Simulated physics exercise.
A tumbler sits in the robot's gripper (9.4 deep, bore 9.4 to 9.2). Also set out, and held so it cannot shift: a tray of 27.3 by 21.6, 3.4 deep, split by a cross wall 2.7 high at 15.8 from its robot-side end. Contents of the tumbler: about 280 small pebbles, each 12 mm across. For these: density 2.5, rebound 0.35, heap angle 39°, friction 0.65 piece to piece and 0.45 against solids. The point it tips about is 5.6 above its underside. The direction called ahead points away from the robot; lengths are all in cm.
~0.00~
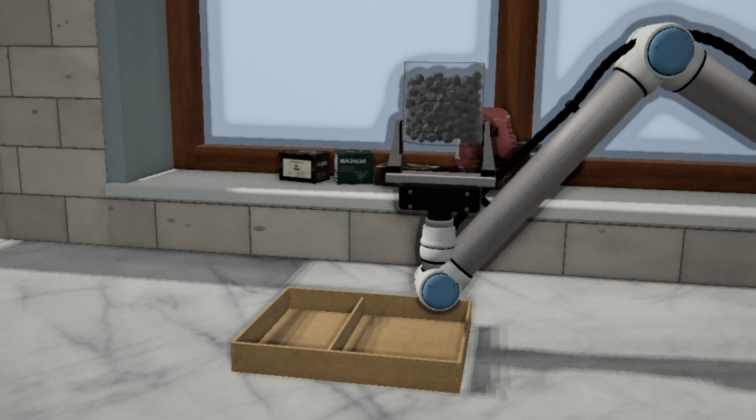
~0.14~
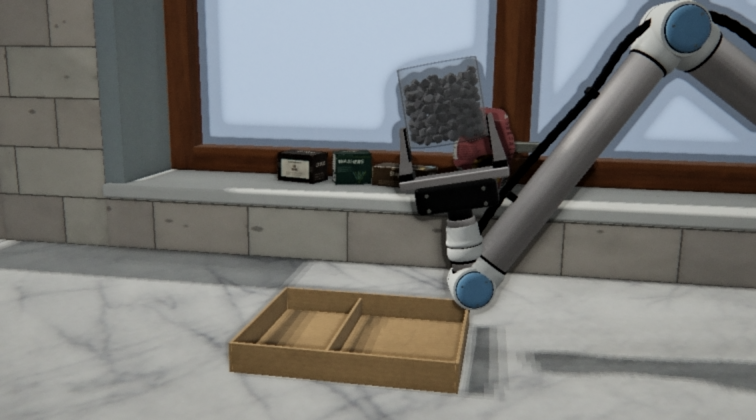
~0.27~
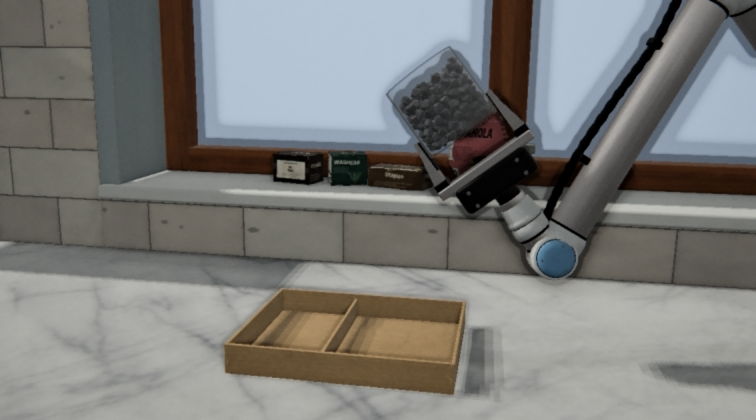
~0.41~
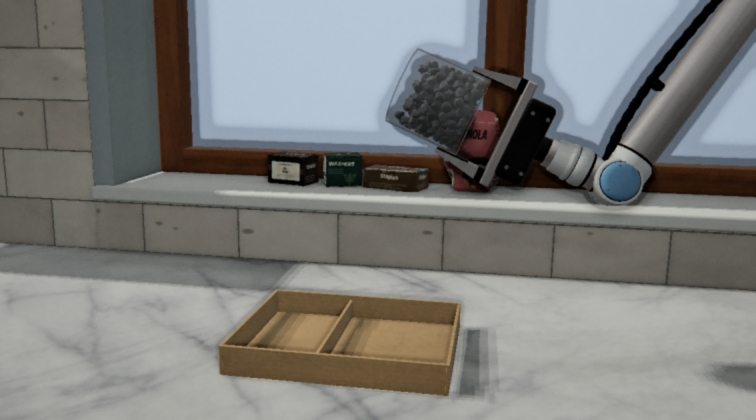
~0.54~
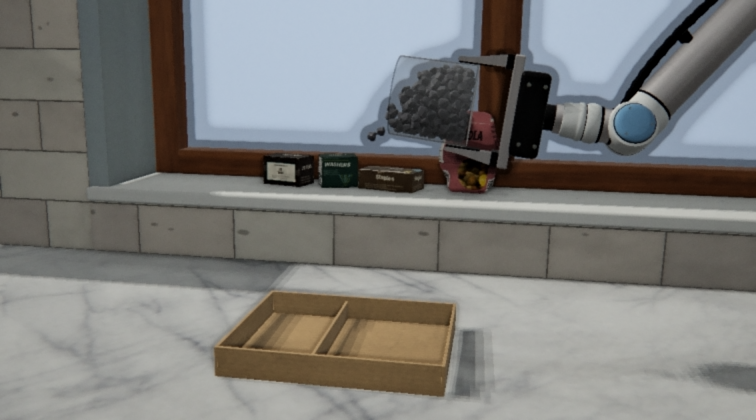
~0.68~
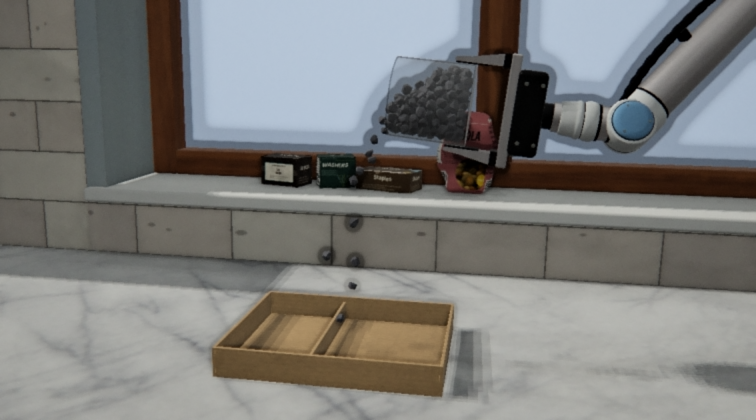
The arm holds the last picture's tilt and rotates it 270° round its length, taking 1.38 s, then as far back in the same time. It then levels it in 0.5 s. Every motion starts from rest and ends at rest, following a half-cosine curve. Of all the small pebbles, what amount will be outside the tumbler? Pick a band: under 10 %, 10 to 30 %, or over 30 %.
Over 30 %.
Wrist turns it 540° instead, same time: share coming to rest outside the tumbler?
I'd expect some 60 per cent.
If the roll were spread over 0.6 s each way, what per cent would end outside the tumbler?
It would come to close to 35 per cent.
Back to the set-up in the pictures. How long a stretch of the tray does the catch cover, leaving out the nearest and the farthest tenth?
Spread length: Close to 18 cm.
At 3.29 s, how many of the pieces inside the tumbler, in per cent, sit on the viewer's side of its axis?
The answer works out at some 25 percent.
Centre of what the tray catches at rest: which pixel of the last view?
Near (352, 343).
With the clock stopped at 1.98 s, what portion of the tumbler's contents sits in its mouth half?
Share in mouth half: Approx. 35 %.
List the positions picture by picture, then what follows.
In the first frame, tumbler middle at (443, 104), upright; upper third of the load around (442, 89), from x 410 to 475, top at y 75; 284 in the tumbler.
In the second frame, tumbler middle at (443, 104), tipped 11°; upper third of the load around (442, 90), from x 410 to 480, top at y 70.
In the third frame, tumbler middle at (442, 104), tipped 38°; upper third of the load around (447, 89), from x 405 to 485, top at y 60.
In the fourth frame, tumbler middle at (439, 102), tipped 67°; upper third of the load around (445, 86), from x 400 to 480, top at y 65.
In the fifth frame, tumbler middle at (435, 101), tipped 83°; upper third of the load around (446, 86), from x 370 to 470, top at y 70; 283 in the tumbler, 1 in flight or on a rim.
In the sixth frame, tumbler middle at (433, 101), tipped 84°; upper third of the load around (446, 90), from x 325 to 470, top at y 70; 274 in the tumbler, 1 in the robot-side part, 9 in flight or on a rim.
By 1.98 s, tipped 84°, highest piece 37 above the table; 187 in the tumbler, 61 in the robot-side part, 25 in the far-side part, 11 in flight or on a rim.
By 3.29 s, tipped 84°, highest piece 37 above the table; 153 in the tumbler, 92 in the robot-side part, 35 in the far-side part, 4 in flight or on a rim.
By 4.14 s, upright, highest piece 35 above the table; 140 in the tumbler, 109 in the robot-side part, 34 in the far-side part, 1 on the table or floor.
By 4.84 s, upright, highest piece 35 above the table; 140 in the tumbler, 109 in the robot-side part, 34 in the far-side part, 1 on the table or floor.
Final count, 140 in the tumbler, 109 in the robot-side part, 34 in the far-side part, 1 on the table or floor. That is 51 % outside the tumbler.
